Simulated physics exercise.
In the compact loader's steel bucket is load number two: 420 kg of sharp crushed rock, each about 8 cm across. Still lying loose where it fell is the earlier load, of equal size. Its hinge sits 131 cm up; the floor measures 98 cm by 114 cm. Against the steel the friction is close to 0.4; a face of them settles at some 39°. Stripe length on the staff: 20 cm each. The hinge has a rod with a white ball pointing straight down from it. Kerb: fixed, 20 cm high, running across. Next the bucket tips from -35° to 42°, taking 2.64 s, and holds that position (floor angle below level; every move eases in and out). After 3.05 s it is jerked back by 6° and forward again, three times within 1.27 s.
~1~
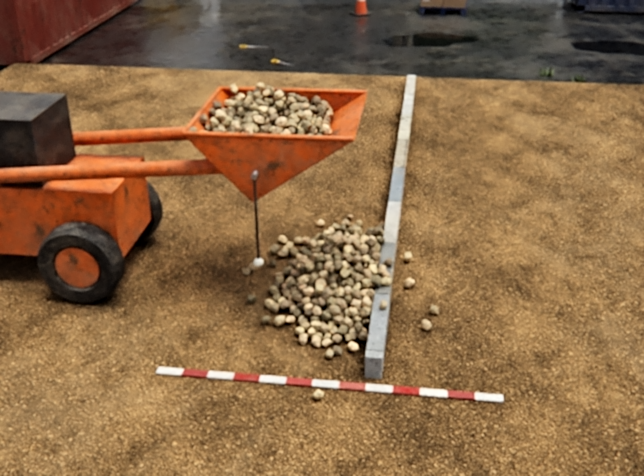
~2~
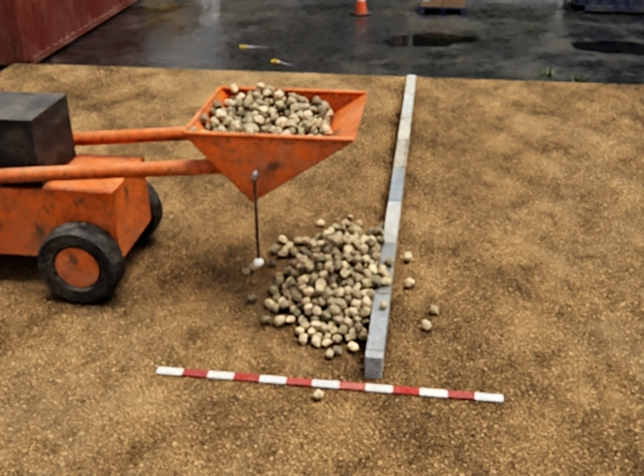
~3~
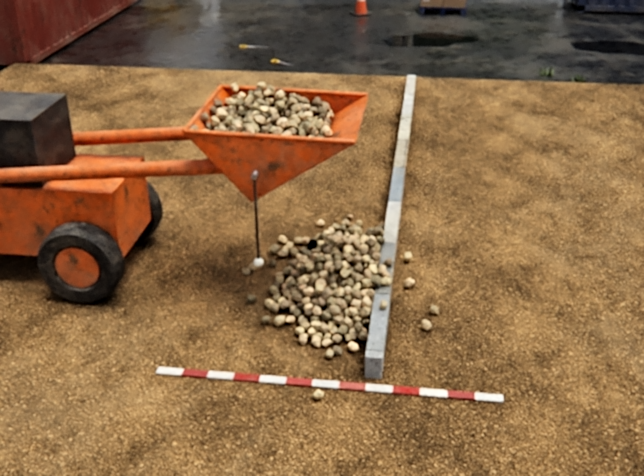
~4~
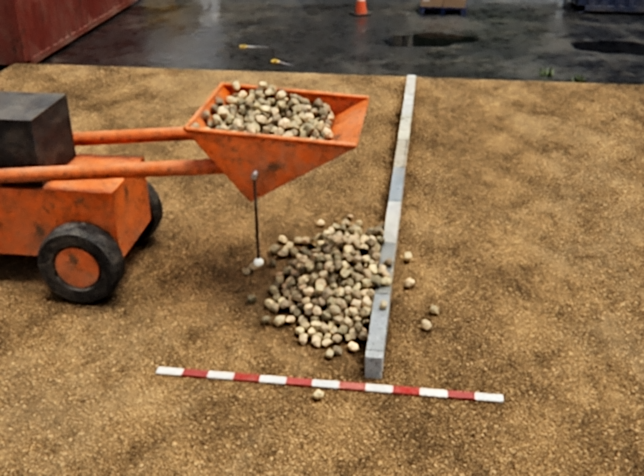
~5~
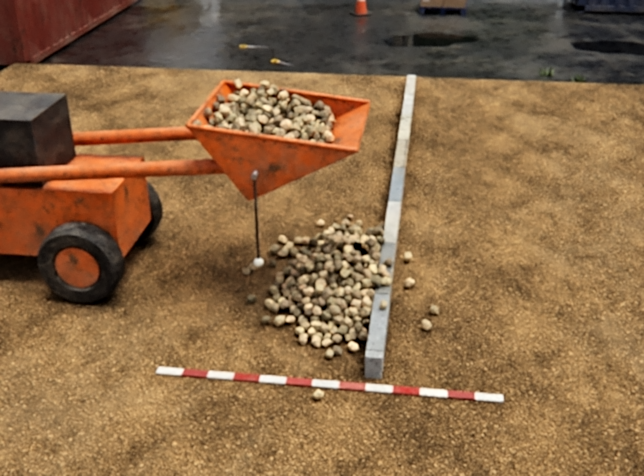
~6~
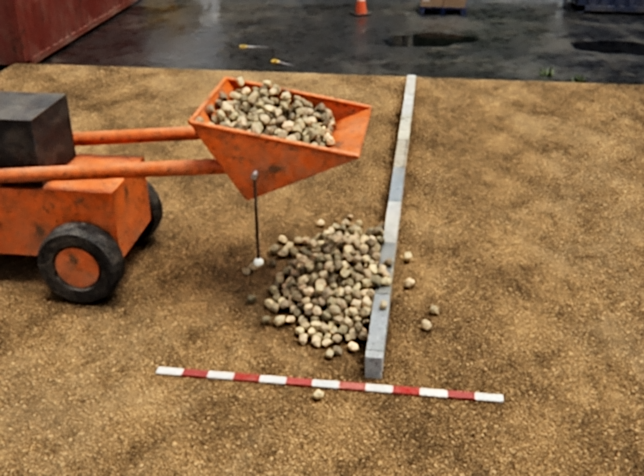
An orange loader slowly tilts its stone-filled bucket slightly down to the right above a stone pile.
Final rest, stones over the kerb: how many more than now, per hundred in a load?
31 per hundred.
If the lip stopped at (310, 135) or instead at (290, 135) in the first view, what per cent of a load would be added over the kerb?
First place about 5 %, second about 0 %.
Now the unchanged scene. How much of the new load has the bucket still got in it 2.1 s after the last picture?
About 20 percent is still in there.
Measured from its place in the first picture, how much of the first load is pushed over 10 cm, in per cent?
Some 0 percent, give or take.
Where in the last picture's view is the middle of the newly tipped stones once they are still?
Around (369, 264).
Then, 1.4 s after the last picture the floor is at 30°; in per cent of one load, 96 in the bucket, 103 on this side of the kerb, 1 over the kerb; the foremost stones are at (403, 287).
Then, 2.1 s after the last picture the floor is at 42°; in per cent of one load, 19 in the bucket, 169 on this side of the kerb, 12 over the kerb; the foremost stones are at (446, 292).
Then, 4.2 s after the last picture the floor is at 42°; in per cent of one load, 0 in the bucket, 169 on this side of the kerb, 31 over the kerb; the foremost stones are at (486, 292).
Then, 6.9 s after the last picture the floor is at 42°; in per cent of one load, 0 in the bucket, 169 on this side of the kerb, 31 over the kerb; the foremost stones are at (486, 292). Net gain over the kerb, 31.
